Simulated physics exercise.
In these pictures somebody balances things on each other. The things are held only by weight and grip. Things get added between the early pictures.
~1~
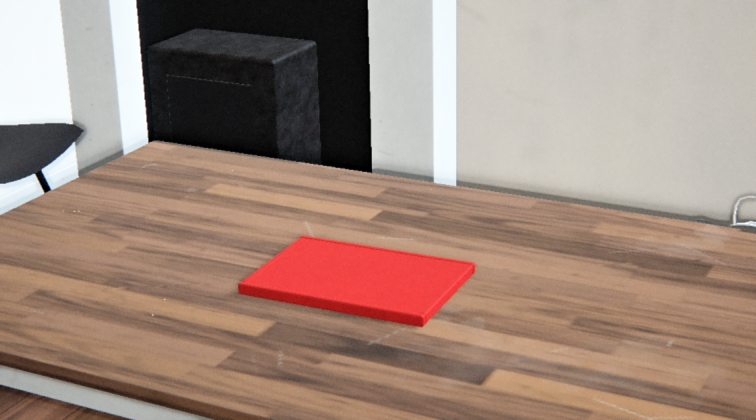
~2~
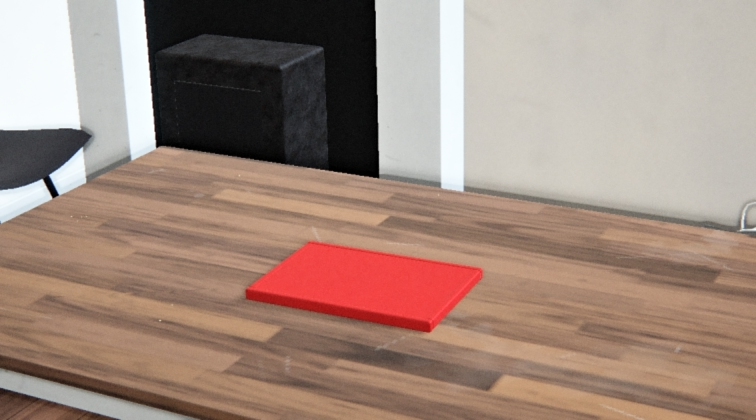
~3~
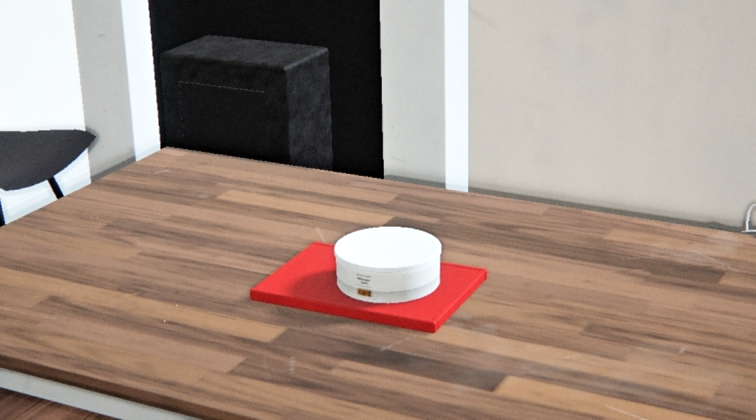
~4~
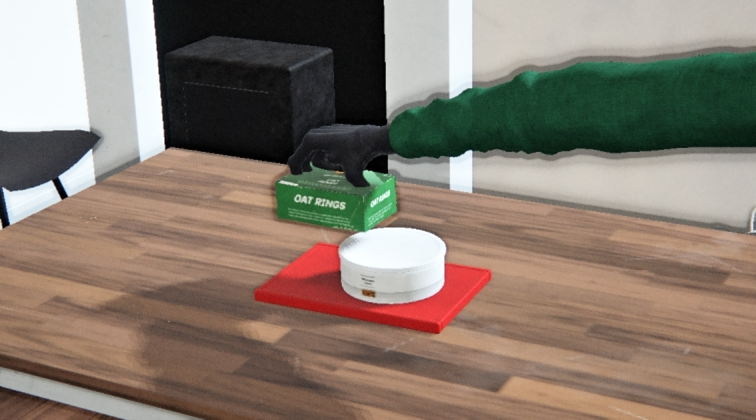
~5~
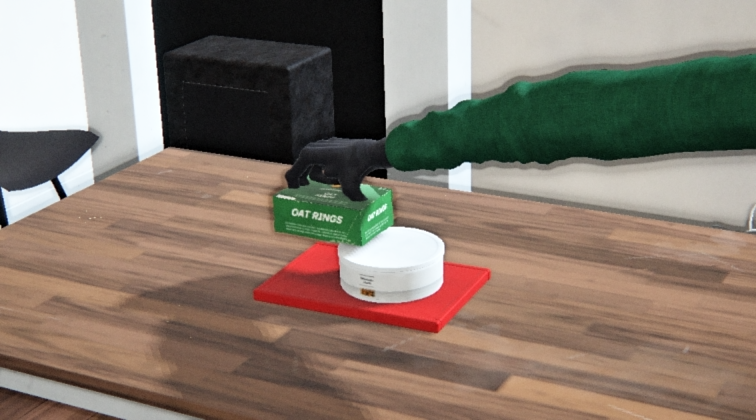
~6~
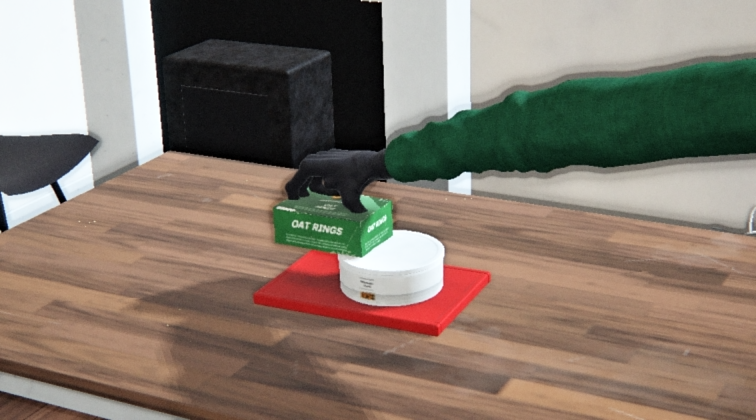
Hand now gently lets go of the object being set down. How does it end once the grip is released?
It will become unbalanced.
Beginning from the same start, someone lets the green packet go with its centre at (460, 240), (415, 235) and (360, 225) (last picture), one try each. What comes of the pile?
Lab note - try 1: Collapse; try 2: No collapse; try 3: No collapse.
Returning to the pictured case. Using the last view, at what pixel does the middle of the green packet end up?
Near (268, 250).
Then, 0.40 s later than the last frame, green packet tilted by 35° near (322, 232).
Then, 0.80 s later than the last frame, green packet now fallen.
Then, 1.50 s later than the last frame, nothing new.
When it is over, fallen, green packet; the other 2 as before. End places, in pixels of the last picture, green packet near (268, 250). The pile comes apart.
